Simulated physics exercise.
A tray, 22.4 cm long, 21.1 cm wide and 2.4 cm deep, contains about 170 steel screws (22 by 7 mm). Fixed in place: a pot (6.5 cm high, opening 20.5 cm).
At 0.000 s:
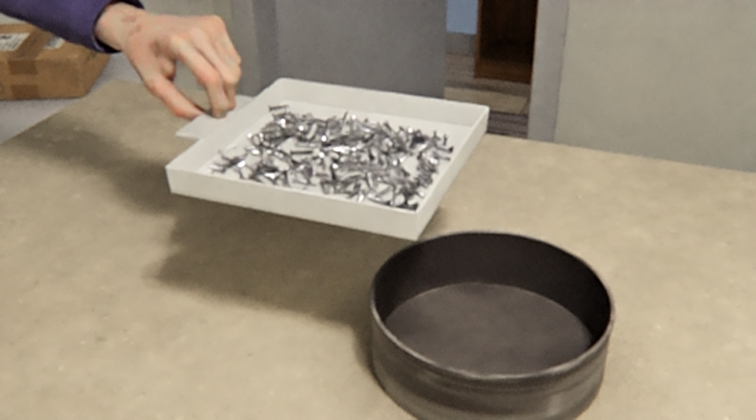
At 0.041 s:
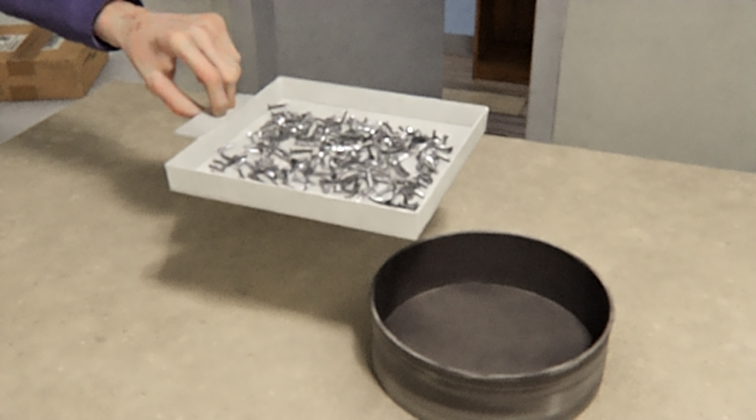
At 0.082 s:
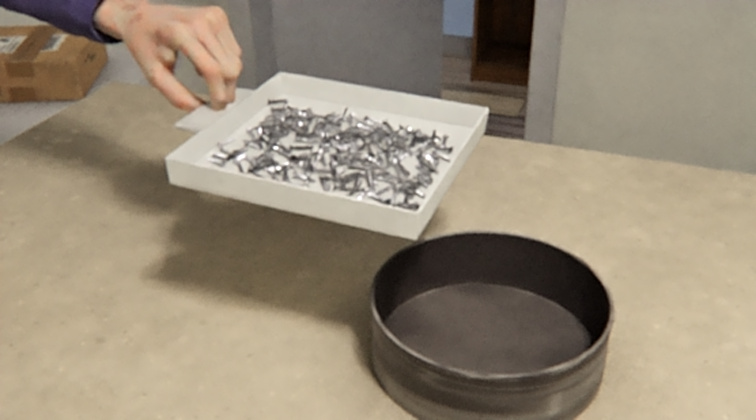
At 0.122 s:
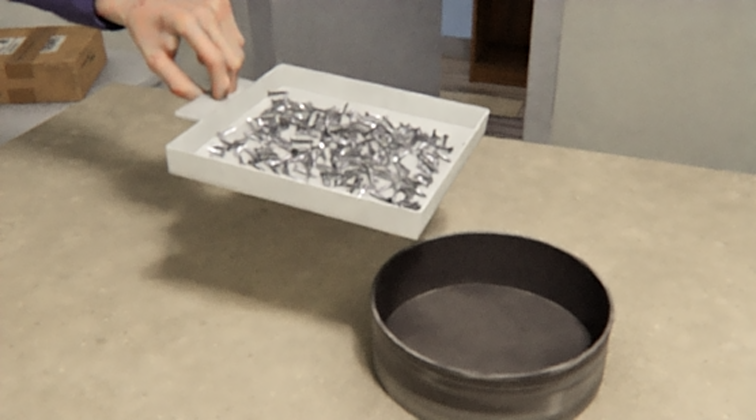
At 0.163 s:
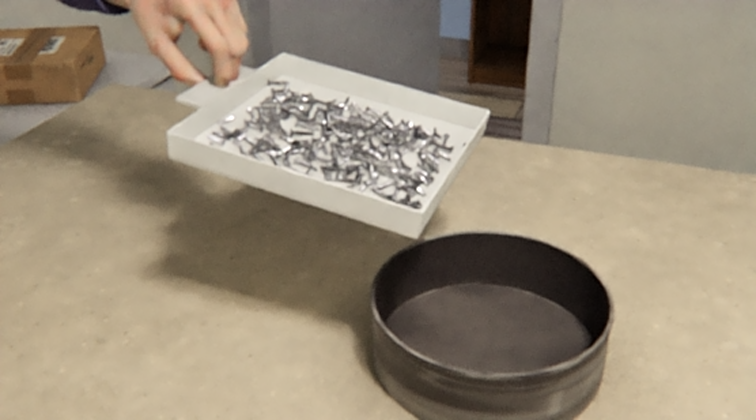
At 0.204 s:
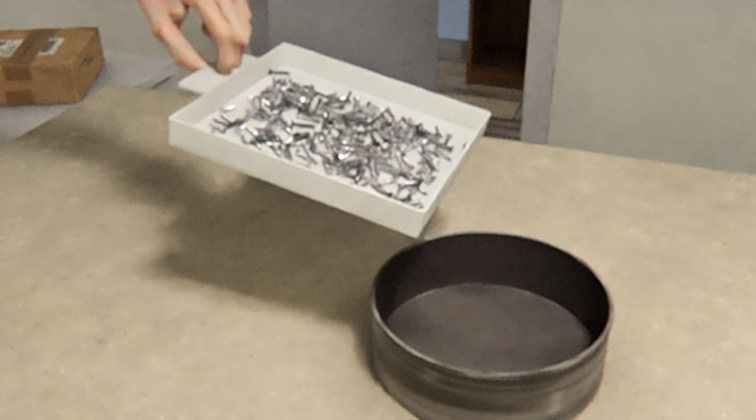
A white square tray of small shiny metal pieces, held by a hand at its upper left, starts nearly level above a beige countertop seen from slightly above. A round dark pan sits on the counter at lower right, with a cardboard box at far left and grey panels behind. The hand rises, gradually tilting the tray down toward the right, while the pan and camera stay still.
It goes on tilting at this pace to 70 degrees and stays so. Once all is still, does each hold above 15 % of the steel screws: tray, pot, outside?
Tray yes, pot no, outside no.
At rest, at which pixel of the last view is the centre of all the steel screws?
Near (466, 157).
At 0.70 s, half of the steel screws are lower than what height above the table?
Some 16 cm.
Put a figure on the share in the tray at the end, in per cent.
Roughly 80 per cent.
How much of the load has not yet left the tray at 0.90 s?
About 90 per cent.
After 0.47 s, tilt 35 degrees; tray 100 %; middle of all pieces near (378, 108).
Then, at 0.70 s, tilt 54 degrees; tray 100 %; middle of all pieces near (448, 143).
After 0.90 s, tilt 69 degrees; tray 90 %, pot 5 %, in the air 10 %; middle of all pieces near (467, 163).
After 1.10 s, tilt 70 degrees; tray 85 %, pot 10 %, outside 5 %; middle of all pieces near (469, 176).
At rest (1.8 s), tray 80 %, pot 10 %, outside 10 %.
